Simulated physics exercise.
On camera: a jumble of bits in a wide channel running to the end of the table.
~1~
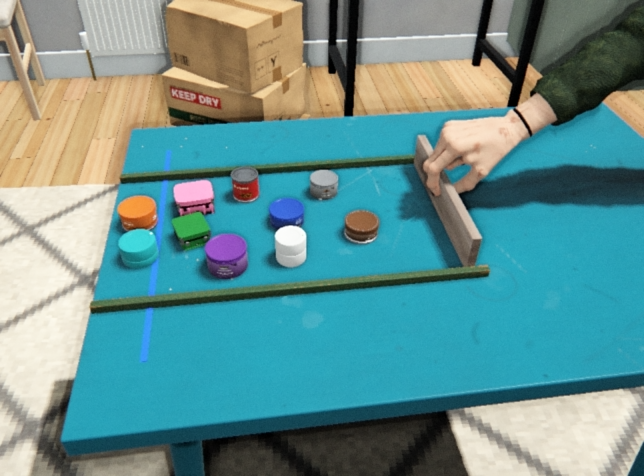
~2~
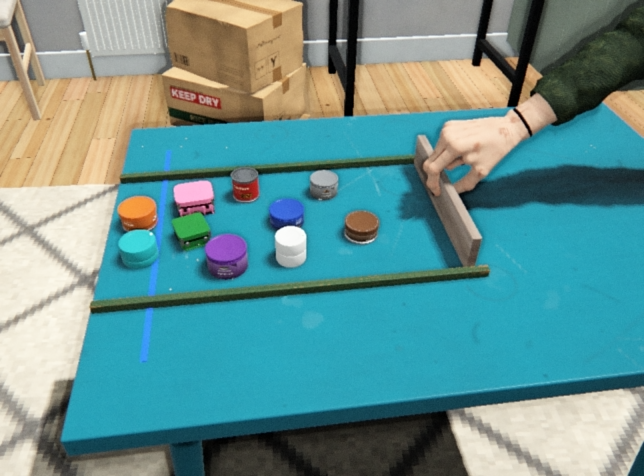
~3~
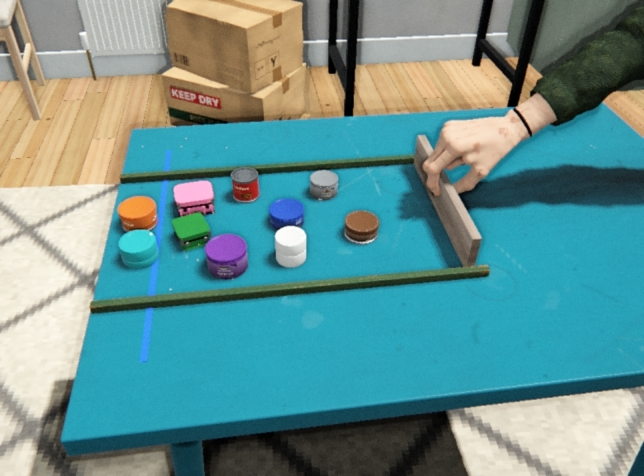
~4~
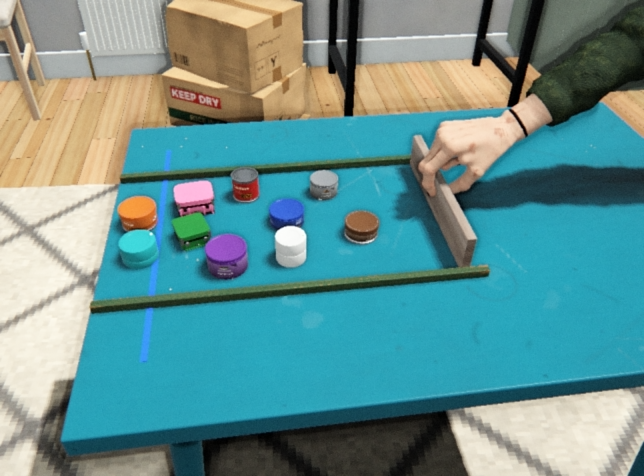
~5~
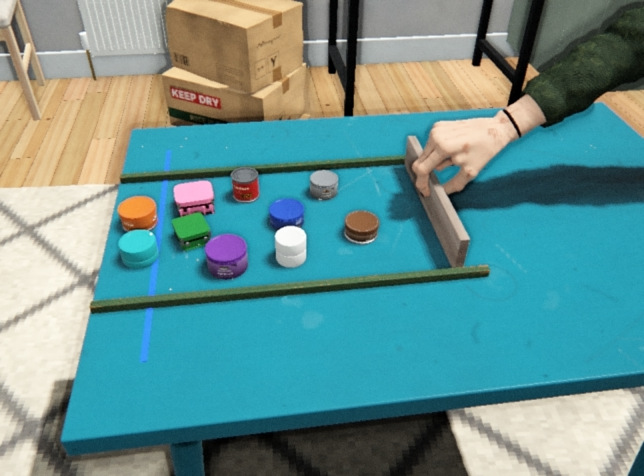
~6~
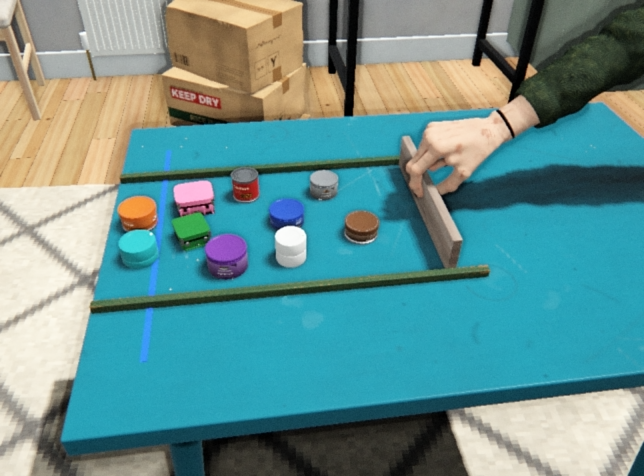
The clip opens on a blue table where colourful little tubs and cases sit scattered between two dark green strips, with a hand holding a board upright at the right. After staying still at first, the hand slides the board slightly left, while the scattered items remain in place.
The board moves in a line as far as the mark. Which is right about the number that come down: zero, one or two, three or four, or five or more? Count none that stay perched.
The right one is one or two.
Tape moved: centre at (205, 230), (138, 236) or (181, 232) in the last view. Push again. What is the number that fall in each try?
Floor tally per try: 0 / 5 / 1.
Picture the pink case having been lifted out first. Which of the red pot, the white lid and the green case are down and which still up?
Red pot: Still there; white lid: Still there; green case: Still there.
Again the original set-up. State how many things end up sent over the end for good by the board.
Result - number fallen: 2.
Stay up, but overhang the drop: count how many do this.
Counting them gives 3.
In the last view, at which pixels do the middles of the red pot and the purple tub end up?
Red pot: (150, 179); purple tub: (99, 269).
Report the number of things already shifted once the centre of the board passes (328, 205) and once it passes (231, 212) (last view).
2 by the first point, 8 by the second.
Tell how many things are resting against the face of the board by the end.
At rest, 5 are in contact.
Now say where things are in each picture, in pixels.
Orange pot (138, 215); turquoise lid (139, 249); green case (192, 232); board (443, 196); tape (159, 234), in the first picture.
Turquoise lid (139, 249); purple tub (227, 257), in the second picture.
Green case (192, 233); grey tub (324, 186), in the third picture.
Orange pot (139, 215); board (439, 196), in the fourth picture.
Turquoise lid (139, 249); pink case (195, 200), in the fifth picture.
Orange pot (139, 215); turquoise lid (139, 249); green case (192, 233); board (426, 197); tape (159, 234), in the sixth picture.
Soon after, none off yet; orange pot at rest near (139, 215); turquoise lid at rest near (139, 249); green case at rest near (192, 233).
In the end, the number that fall off is one or two; gone, turquoise lid and orange pot.
